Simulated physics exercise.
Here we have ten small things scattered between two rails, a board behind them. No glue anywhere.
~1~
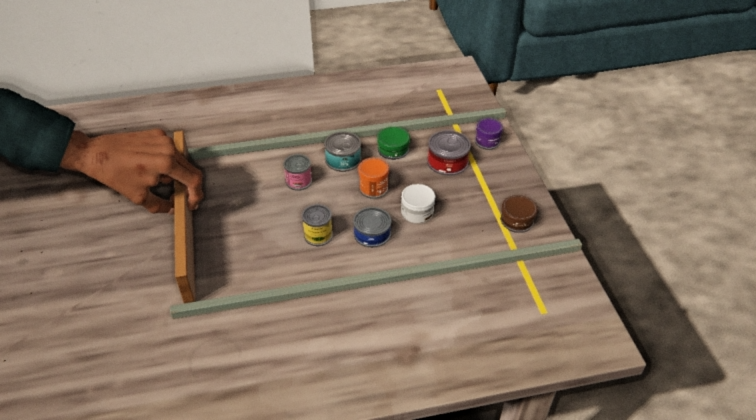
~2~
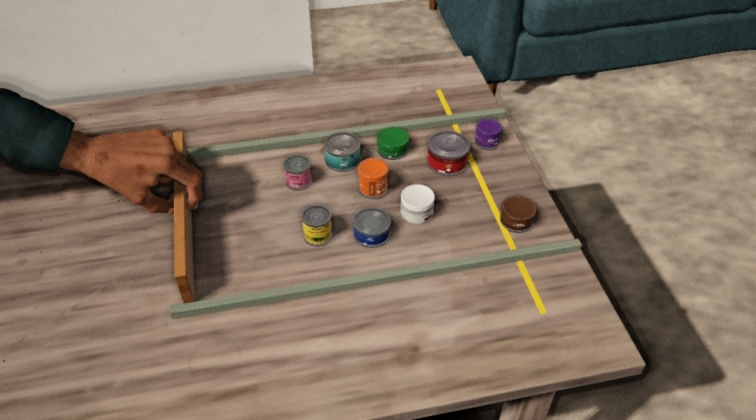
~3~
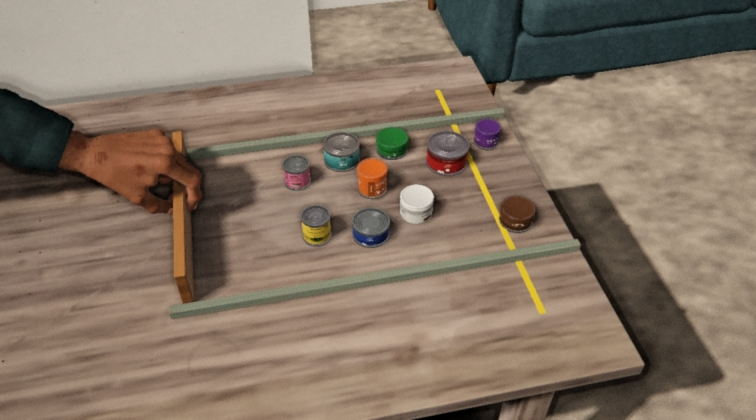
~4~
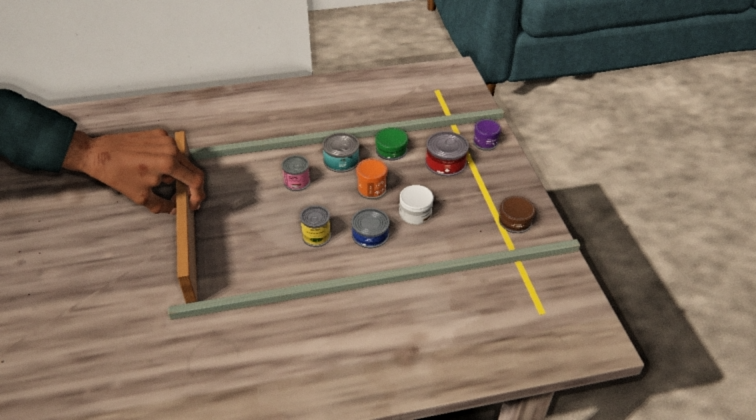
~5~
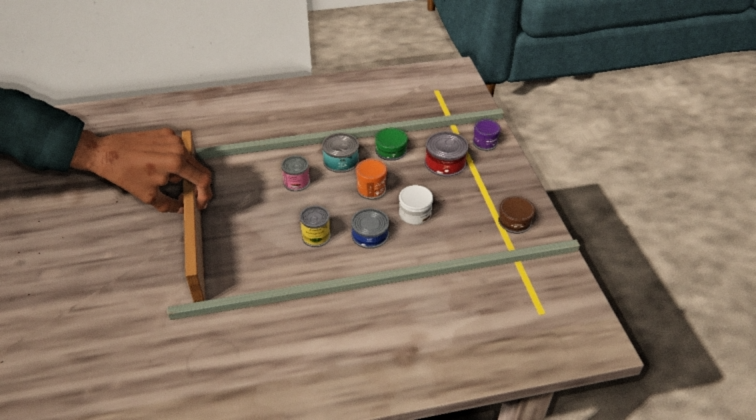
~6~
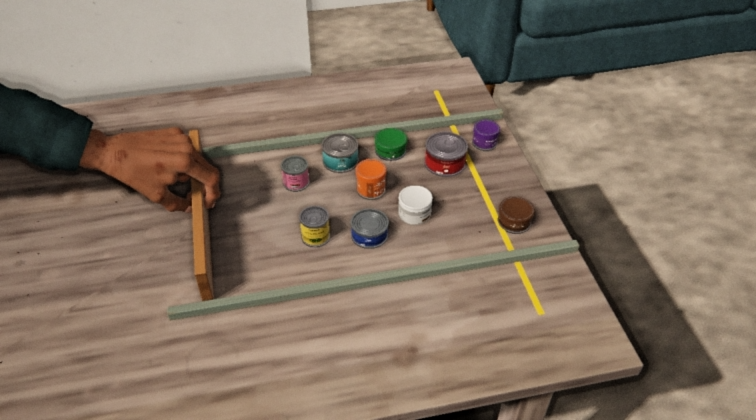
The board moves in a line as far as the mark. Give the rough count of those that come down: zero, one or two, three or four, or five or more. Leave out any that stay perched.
The number that fall off is one or two.
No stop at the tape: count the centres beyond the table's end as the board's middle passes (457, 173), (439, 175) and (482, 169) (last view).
In that order 0, 0 and 1.
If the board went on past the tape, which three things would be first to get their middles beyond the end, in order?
Earliest first: The purple tin, the green tin, the red tin.
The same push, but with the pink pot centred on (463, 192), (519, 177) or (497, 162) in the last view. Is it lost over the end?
The pink pot holds on; stays on; survives.
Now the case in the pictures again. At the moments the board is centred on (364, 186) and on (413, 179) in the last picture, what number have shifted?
At the one place 7, at the other 8.
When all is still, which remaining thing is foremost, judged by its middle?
That is the green tin.
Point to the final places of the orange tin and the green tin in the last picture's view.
About (491, 165), and the other about (505, 123).
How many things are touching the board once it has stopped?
In contact: 5.
A little later, none off yet; purple tin at rest near (486, 135); brown tin at rest near (516, 215); red tin at rest near (446, 154).
Next, none off yet; purple tin at rest near (486, 135); brown tin at rest near (516, 215); red tin at rest near (449, 155).
When it is over, the number that fall off is one or two; down, purple tin.
